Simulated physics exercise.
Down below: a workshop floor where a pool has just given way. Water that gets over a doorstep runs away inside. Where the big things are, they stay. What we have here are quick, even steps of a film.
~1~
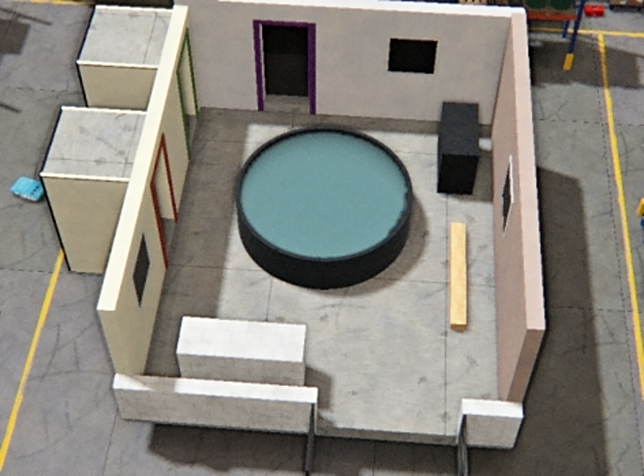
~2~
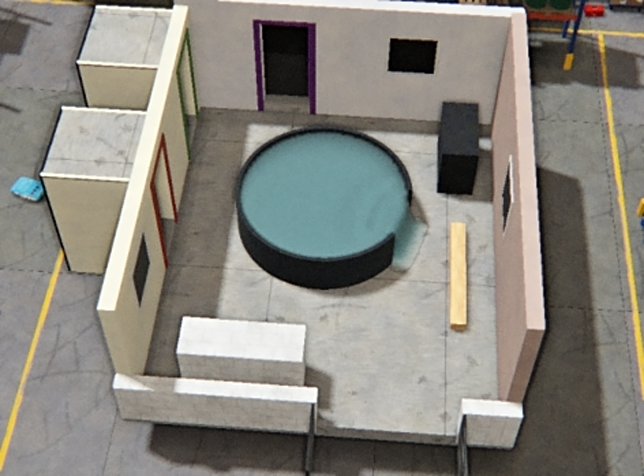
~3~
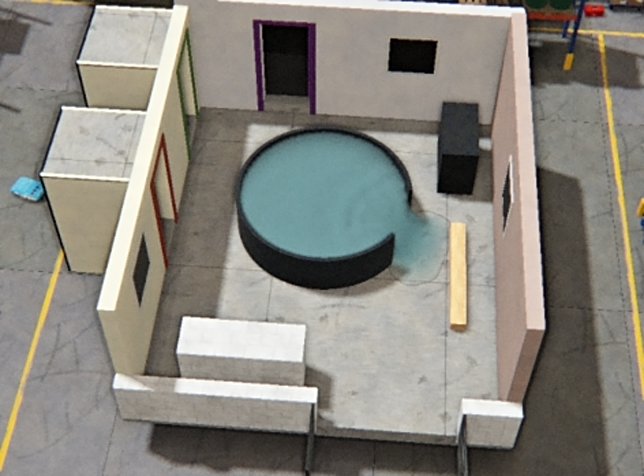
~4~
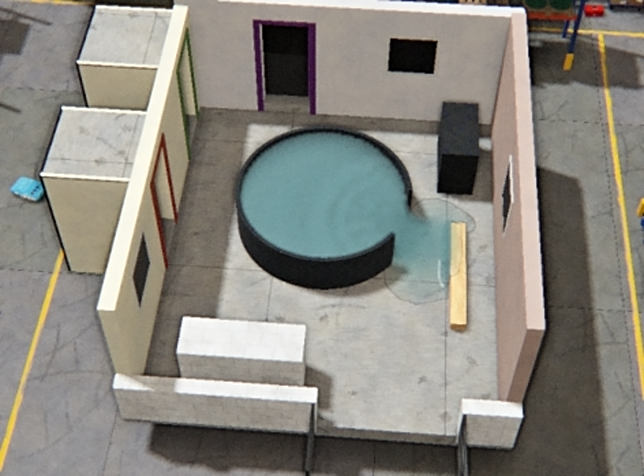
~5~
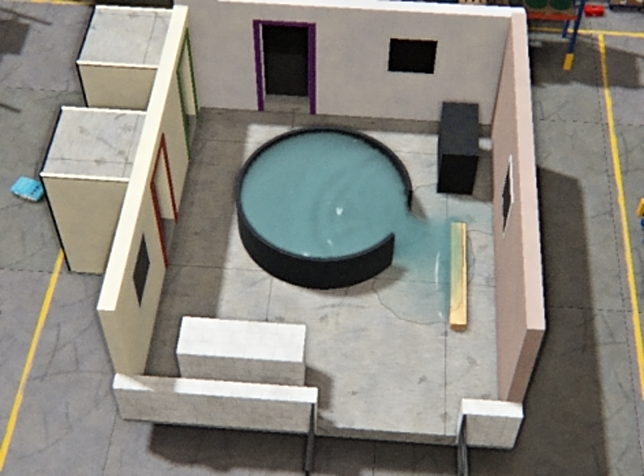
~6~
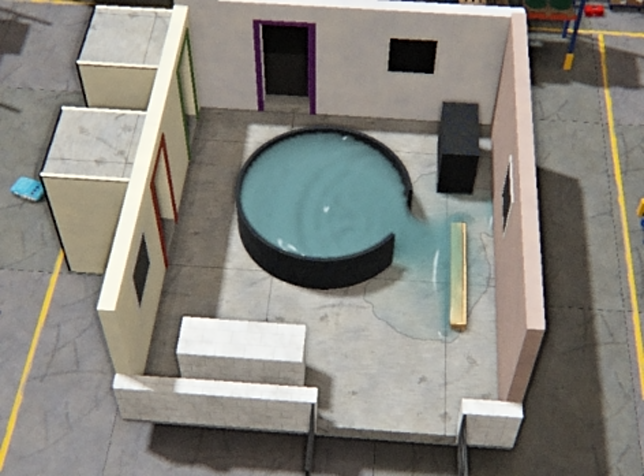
Water sits still in a round, dark-walled pool inside a roofless room, then begins pouring through a gap that opens on the pool's right side. It spreads across the floor to the wooden plank, then reaches farther toward the viewer in a thin sheet as ripples cross the pool.
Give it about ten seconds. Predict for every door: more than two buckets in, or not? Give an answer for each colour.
Outcome: The green door does not top two buckets. The purple door does not top two buckets. The red door does not top two buckets.
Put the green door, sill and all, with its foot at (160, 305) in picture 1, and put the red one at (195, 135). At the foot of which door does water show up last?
That would be the green one.
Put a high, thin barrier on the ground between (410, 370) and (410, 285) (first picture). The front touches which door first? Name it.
Answer: The purple one.
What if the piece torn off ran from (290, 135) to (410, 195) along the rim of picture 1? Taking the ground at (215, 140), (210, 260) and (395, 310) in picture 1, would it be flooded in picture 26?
Taking the three spots as listed, they end up inundated, inundated and inundated.
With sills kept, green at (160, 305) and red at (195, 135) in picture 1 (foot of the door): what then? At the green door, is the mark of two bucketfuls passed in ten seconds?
The green door falls short.
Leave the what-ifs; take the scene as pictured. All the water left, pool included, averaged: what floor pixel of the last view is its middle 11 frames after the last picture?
My pick is pixel (363, 235).
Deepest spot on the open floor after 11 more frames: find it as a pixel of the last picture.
It should be deepest at about (447, 248).
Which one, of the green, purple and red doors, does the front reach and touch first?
Soonest: The door marked purple.
A moment on, water covers 25 % of the floor; the green door not reached, the purple door not reached, the red door not reached.
Next, water covers 35 % of the floor; the green door not reached, the purple door not reached, the red door not reached.
Then, water covers 50 % of the floor; the green door not reached, the purple door not reached, the red door not reached.
Later, water covers 70 % of the floor; the green door wet at the sill, nothing in, the purple door wet at the sill, nothing in, the red door not reached.
In the end, water covers 95 % of the floor; the green door wet at the sill, nothing in, the purple door wet at the sill, nothing in, the red door wet at the sill, nothing in.
